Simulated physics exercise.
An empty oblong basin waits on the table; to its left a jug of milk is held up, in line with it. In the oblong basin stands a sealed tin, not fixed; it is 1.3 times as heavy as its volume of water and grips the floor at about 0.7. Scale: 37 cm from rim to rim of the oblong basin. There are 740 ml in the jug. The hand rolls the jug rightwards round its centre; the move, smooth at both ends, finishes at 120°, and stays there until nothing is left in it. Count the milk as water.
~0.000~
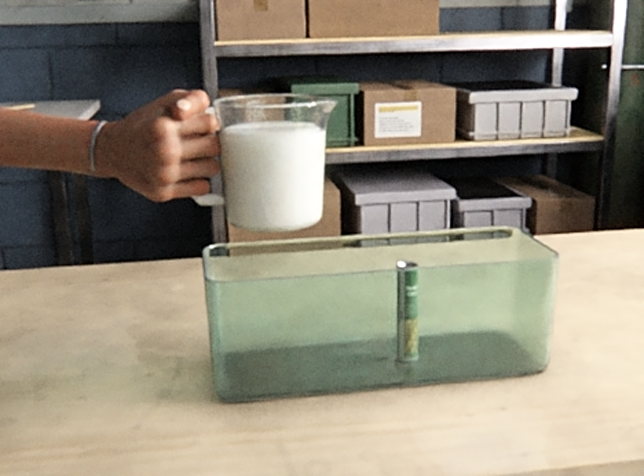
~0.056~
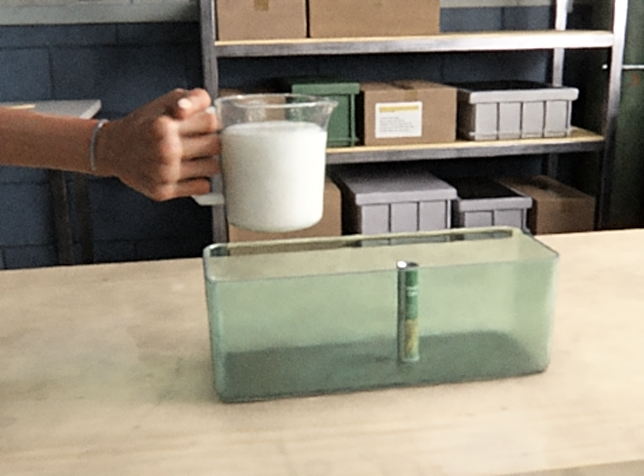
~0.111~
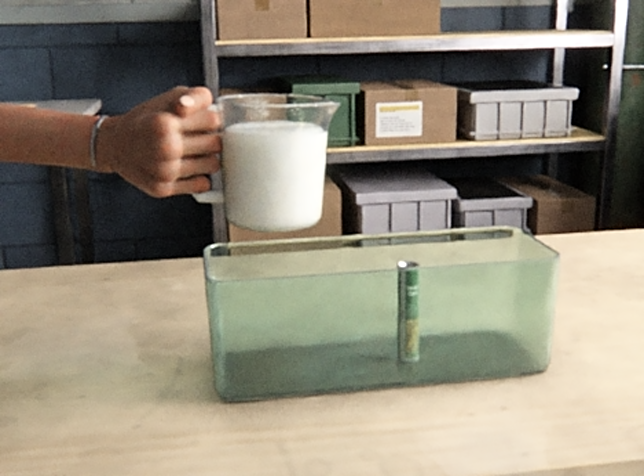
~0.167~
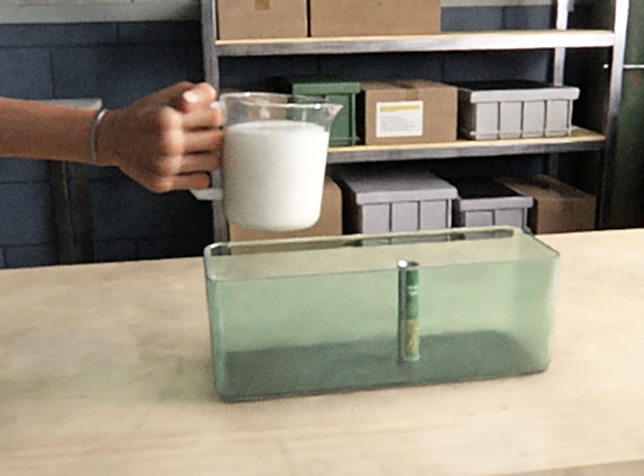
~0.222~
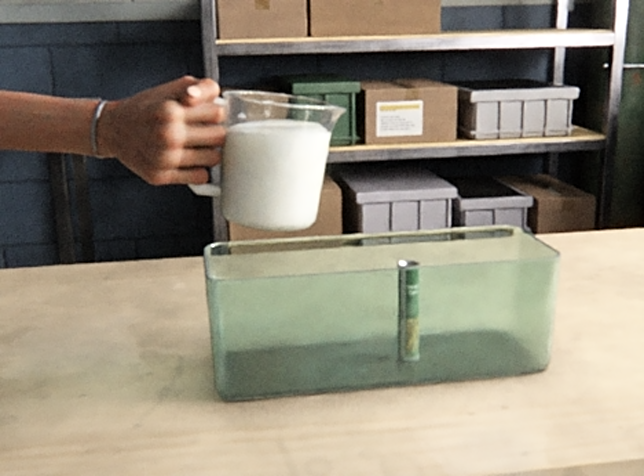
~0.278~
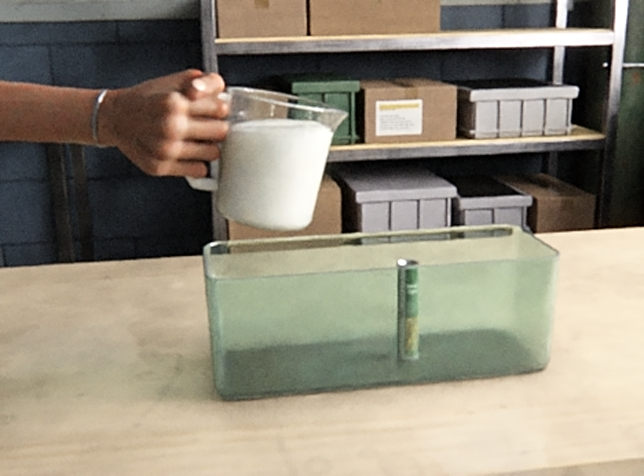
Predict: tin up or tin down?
It topples.
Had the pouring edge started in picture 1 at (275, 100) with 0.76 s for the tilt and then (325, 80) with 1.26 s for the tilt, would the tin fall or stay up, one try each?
First it keeps standing; then it goes over.
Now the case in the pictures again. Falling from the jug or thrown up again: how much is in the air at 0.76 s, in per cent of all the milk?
Near 14 in a hundred.
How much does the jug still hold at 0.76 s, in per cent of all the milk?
Some 80 per cent.
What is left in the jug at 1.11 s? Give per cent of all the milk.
About 16 per cent.
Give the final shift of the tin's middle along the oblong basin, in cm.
About 9.0 cm.
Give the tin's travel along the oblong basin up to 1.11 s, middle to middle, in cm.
About 3 cm.
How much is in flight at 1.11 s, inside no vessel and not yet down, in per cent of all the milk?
Some 8 per cent.
Then, 0.76 s in, the tilt is 70° and 80 per cent is still to pour; the tin stands where it began.
Then, 1.11 s in, the tilt is 109° and 16 per cent is still to pour; the tin leans 32°.
Then, 1.47 s in, the tilt is 120° and 0 per cent is still to pour; the tin lies on its side.
Then, 1.87 s in, the tilt is 120° and 0 per cent is still to pour; the tin lies on its side.
Finally, the tin lies on its side.
